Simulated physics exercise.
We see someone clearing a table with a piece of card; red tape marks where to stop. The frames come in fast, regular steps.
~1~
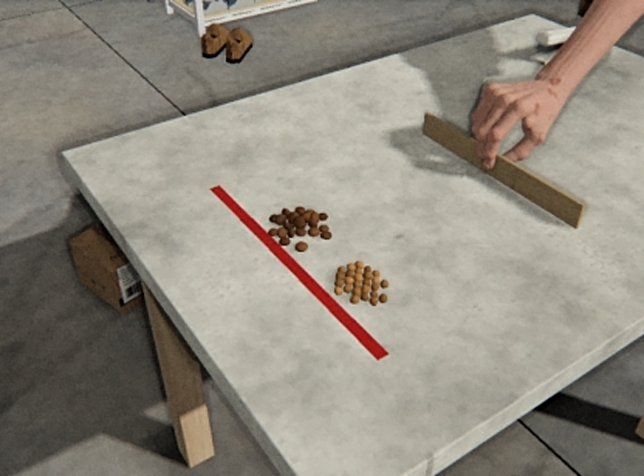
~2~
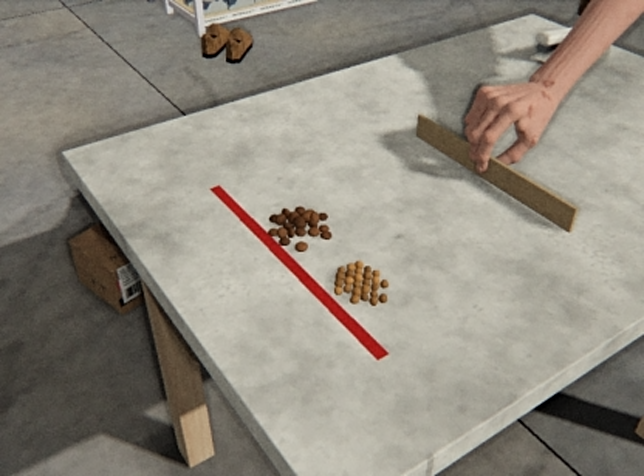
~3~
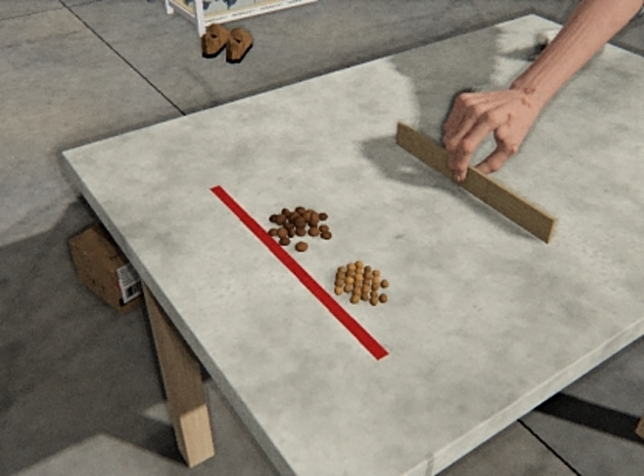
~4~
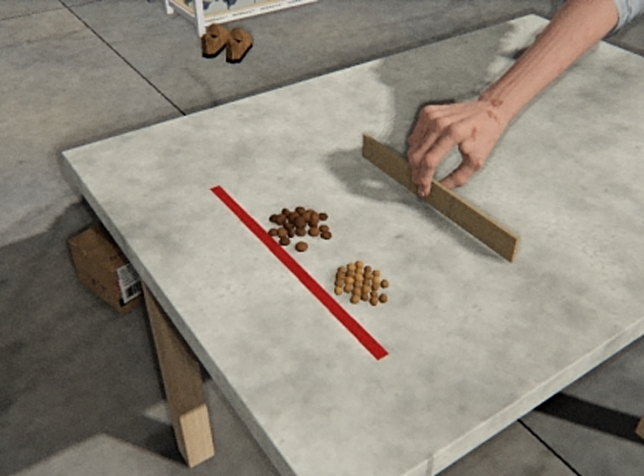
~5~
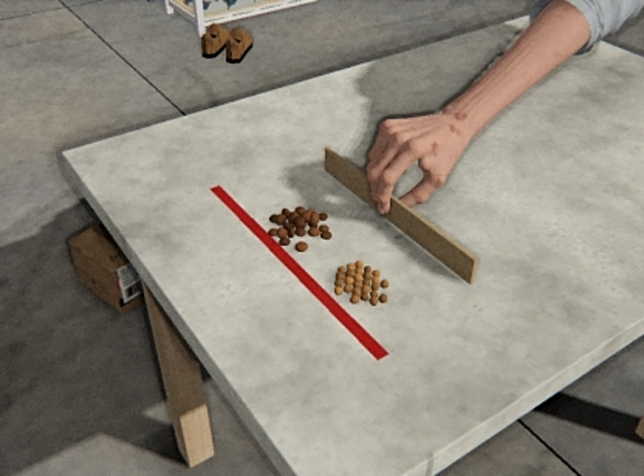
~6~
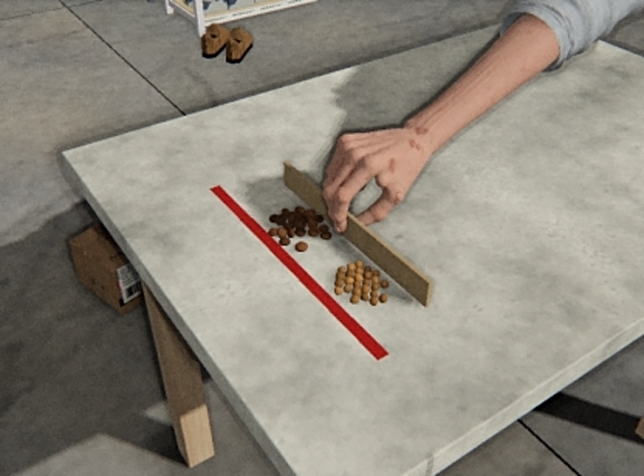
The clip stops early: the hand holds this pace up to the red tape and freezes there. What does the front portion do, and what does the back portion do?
The front portion loses pieces over the edge and the back portion loses pieces over the edge.
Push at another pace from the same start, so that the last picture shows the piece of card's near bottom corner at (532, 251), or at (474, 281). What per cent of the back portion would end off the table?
About 0 and 10 per cent.
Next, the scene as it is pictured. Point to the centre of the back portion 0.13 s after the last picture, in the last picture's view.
Close to (212, 258).
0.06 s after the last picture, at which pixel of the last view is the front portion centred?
Roughly at (320, 296).
Then, 0.06 s after the last picture, piece of card still moving, near (301, 235); front portion all on the table, its front near (270, 301); back portion all on the table, its front near (244, 244).
Then, 0.13 s after the last picture, piece of card stopped at the red tape; front portion all on the table, its front near (169, 326); back portion all on the table, its front near (173, 271).
Then, 0.41 s after the last picture, piece of card stopped at the red tape; front portion all over the edge; back portion most over the edge.
At rest, piece of card stopped at the red tape; front portion all over the edge; back portion most over the edge.
